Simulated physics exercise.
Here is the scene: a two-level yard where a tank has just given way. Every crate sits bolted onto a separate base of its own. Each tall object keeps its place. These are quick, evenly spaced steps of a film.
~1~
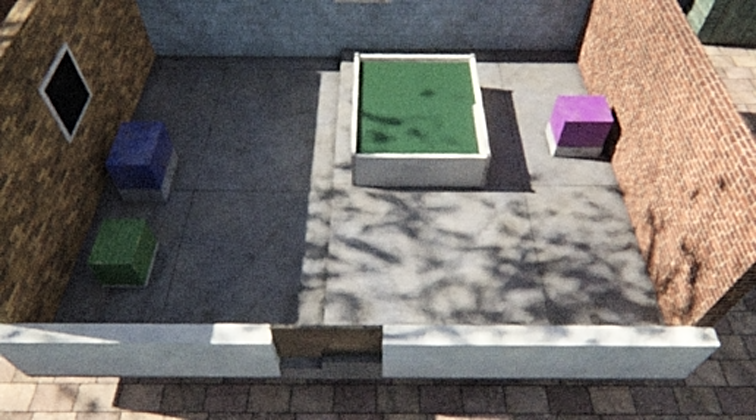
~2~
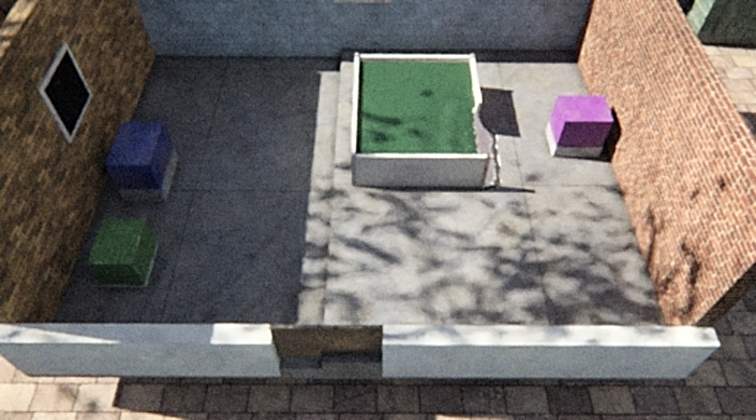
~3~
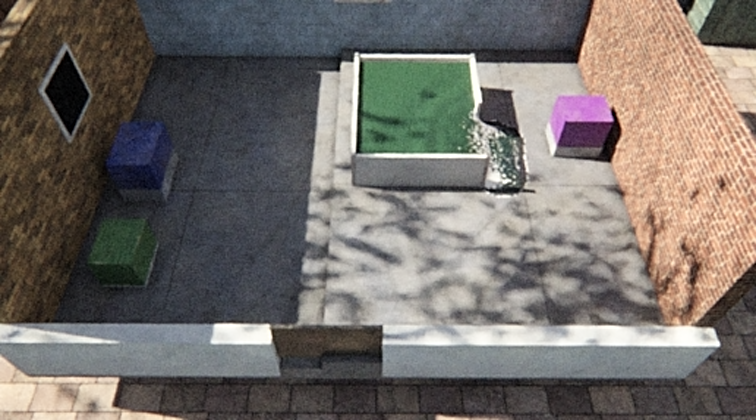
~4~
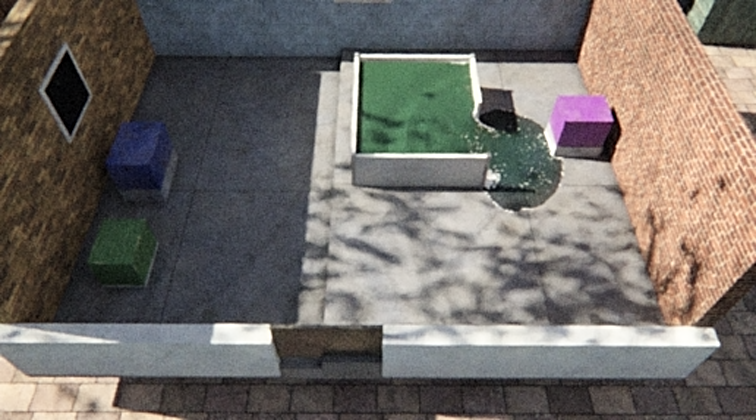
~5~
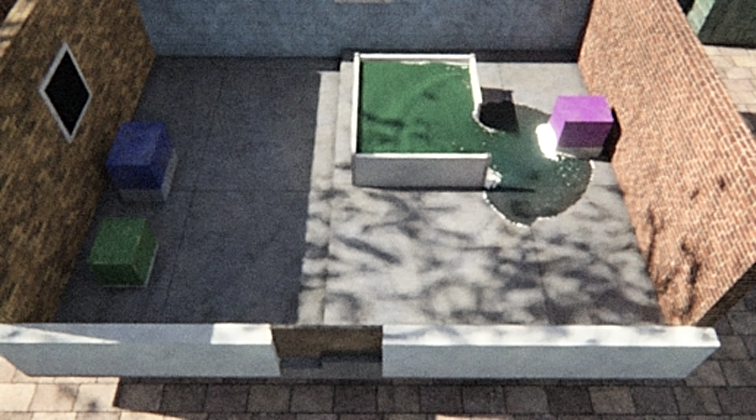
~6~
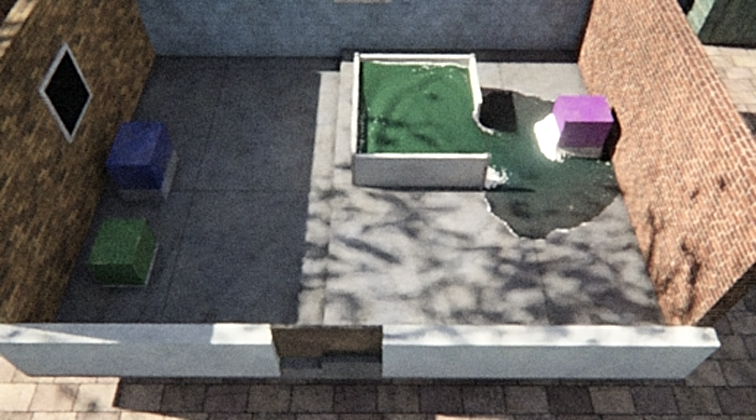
Green water pours from a gap in the tank's right side and spreads around the purple block.
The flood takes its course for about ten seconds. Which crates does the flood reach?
Outcome: The green crate is left wet; the blue crate is left dry; the purple crate is left wet.
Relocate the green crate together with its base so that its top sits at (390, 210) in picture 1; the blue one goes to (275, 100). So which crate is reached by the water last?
Answer: The blue one.
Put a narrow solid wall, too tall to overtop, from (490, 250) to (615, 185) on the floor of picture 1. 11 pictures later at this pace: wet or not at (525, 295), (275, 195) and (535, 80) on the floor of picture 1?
The first point comes out unwetted, the next unwetted, the last inundated.
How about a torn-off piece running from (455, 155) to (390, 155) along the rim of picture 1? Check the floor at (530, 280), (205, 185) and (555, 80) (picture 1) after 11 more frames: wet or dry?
Those three places would be soaking, still unsoaked and still unsoaked, in that order.
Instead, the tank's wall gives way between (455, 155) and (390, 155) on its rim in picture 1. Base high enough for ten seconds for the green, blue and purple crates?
My guess is green goes wet, blue remains untouched, and purple remains untouched.
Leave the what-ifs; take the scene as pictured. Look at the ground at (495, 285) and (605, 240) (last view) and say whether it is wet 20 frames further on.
Taking the two points in turn, the first is waterlogged and the second is waterlogged.
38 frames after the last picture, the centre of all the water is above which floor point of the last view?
Close to (451, 169).
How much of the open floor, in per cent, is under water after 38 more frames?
Some 75 per cent.
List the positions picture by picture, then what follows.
Still water in the open tank at (417, 106), in the first frame.
The front is at a hidden place, out from the gap at (478, 147), in the second frame.
Water pours out at (477, 149) and has run to (515, 133), in the third frame.
The front is at (544, 133), out from the gap at (477, 150), in the fourth frame.
The front is at (587, 171), out from the gap at (477, 150), in the fifth frame.
The front is at (619, 186), out from the gap at (477, 150), in the sixth frame.
A moment on, water covers 15 % of the floor; the green crate not reached, the blue crate not reached, the purple crate water round its plinth.
Next, water covers 25 % of the floor; the green crate not reached, the blue crate not reached, the purple crate water round its plinth.
Then, water covers 35 % of the floor; the green crate not reached, the blue crate not reached, the purple crate water round its plinth.
Later, water covers 75 % of the floor; the green crate water round its plinth, the blue crate water round its plinth, the purple crate water round its plinth.
In the end, water covers 95 % of the floor; the green crate was topped, the blue crate stayed above the water, the purple crate was topped.
